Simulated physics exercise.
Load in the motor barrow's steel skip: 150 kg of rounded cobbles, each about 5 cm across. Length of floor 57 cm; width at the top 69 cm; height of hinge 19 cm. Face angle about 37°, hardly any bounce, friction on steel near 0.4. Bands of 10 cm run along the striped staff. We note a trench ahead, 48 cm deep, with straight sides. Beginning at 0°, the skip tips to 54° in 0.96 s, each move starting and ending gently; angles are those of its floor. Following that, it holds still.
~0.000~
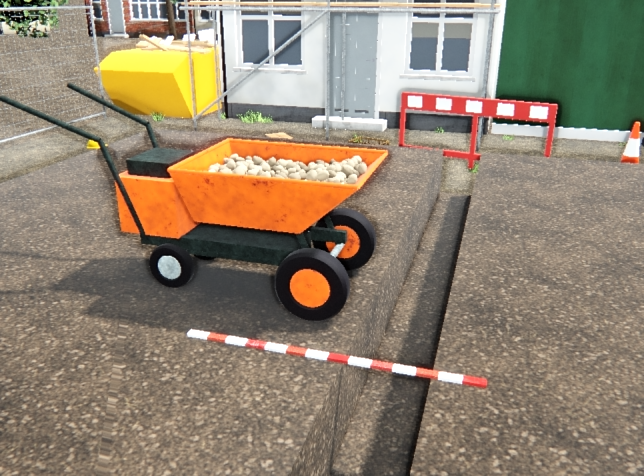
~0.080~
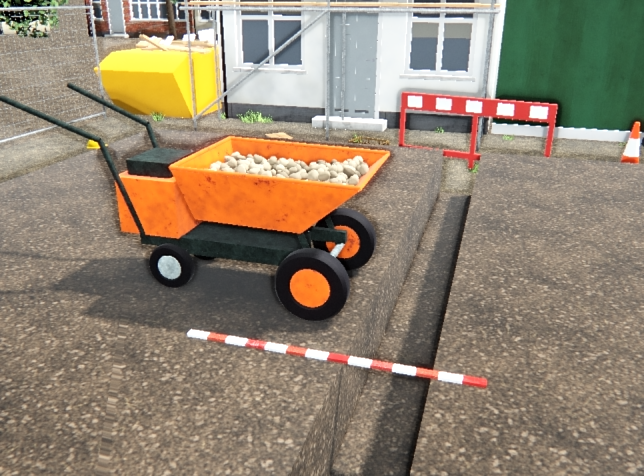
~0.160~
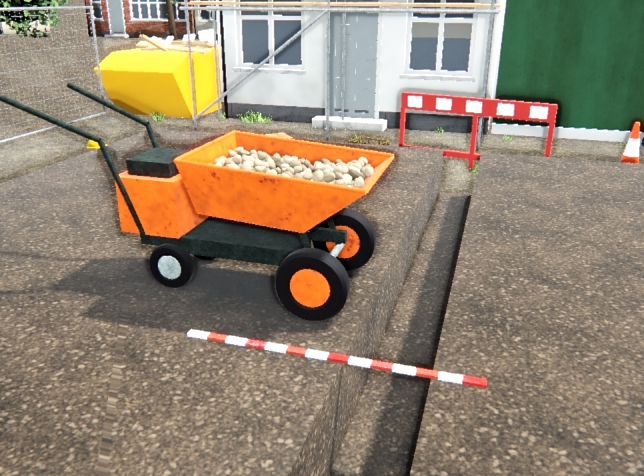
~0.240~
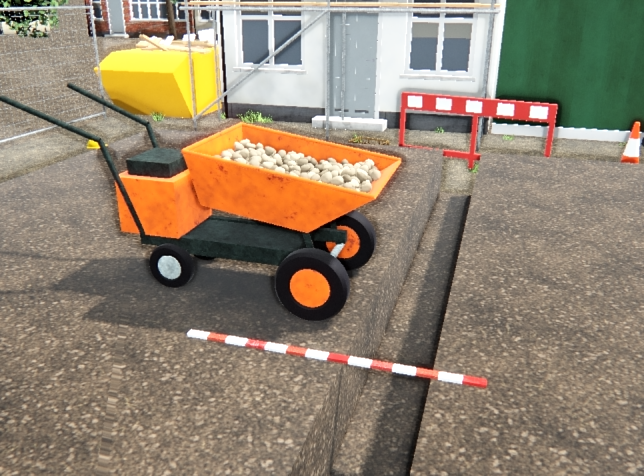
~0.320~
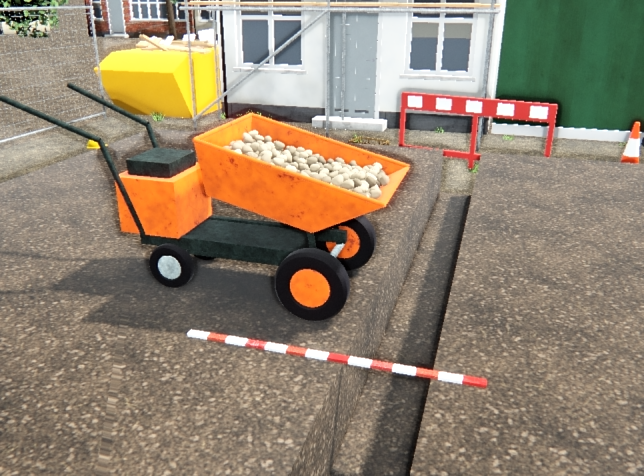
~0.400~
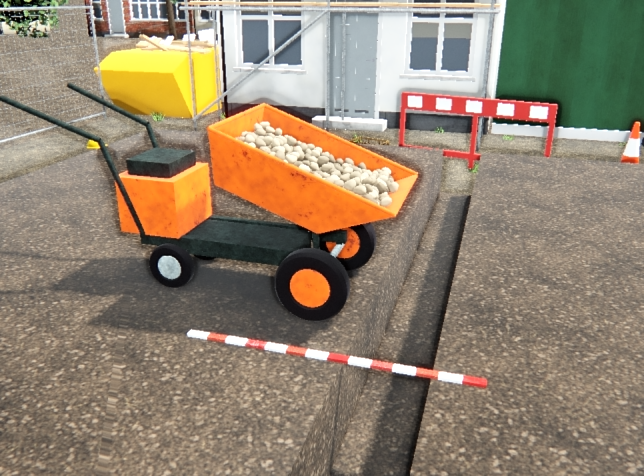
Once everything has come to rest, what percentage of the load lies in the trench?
31 %.
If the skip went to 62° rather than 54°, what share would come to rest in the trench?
Some 20 in a hundred, I'd say.
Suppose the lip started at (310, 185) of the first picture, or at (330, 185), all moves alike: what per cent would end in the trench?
It comes to about 75 and 55 in a hundred.
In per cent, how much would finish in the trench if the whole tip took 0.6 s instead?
That works out at about 25 in a hundred.
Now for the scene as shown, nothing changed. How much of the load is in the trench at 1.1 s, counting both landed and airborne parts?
By then, around 5 percent.
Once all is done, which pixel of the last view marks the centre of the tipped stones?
The middle should be near (475, 311).
After 0.7 s the floor is at 46°; 100 % in the skip; the foremost stones are at (421, 234).
After 1.1 s the floor is at 54°; 87 % in the skip, 3 % in the trench, 10 % past the trench; the foremost stones are at (477, 284).
After 1.4 s the floor is at 54°; 51 % in the skip, 3 % in the trench, 46 % past the trench; the foremost stones are at (572, 329).
After 3.4 s the floor is at 54°; 10 % in the skip, 31 % in the trench, 59 % past the trench; the foremost stones are past the picture's edge.
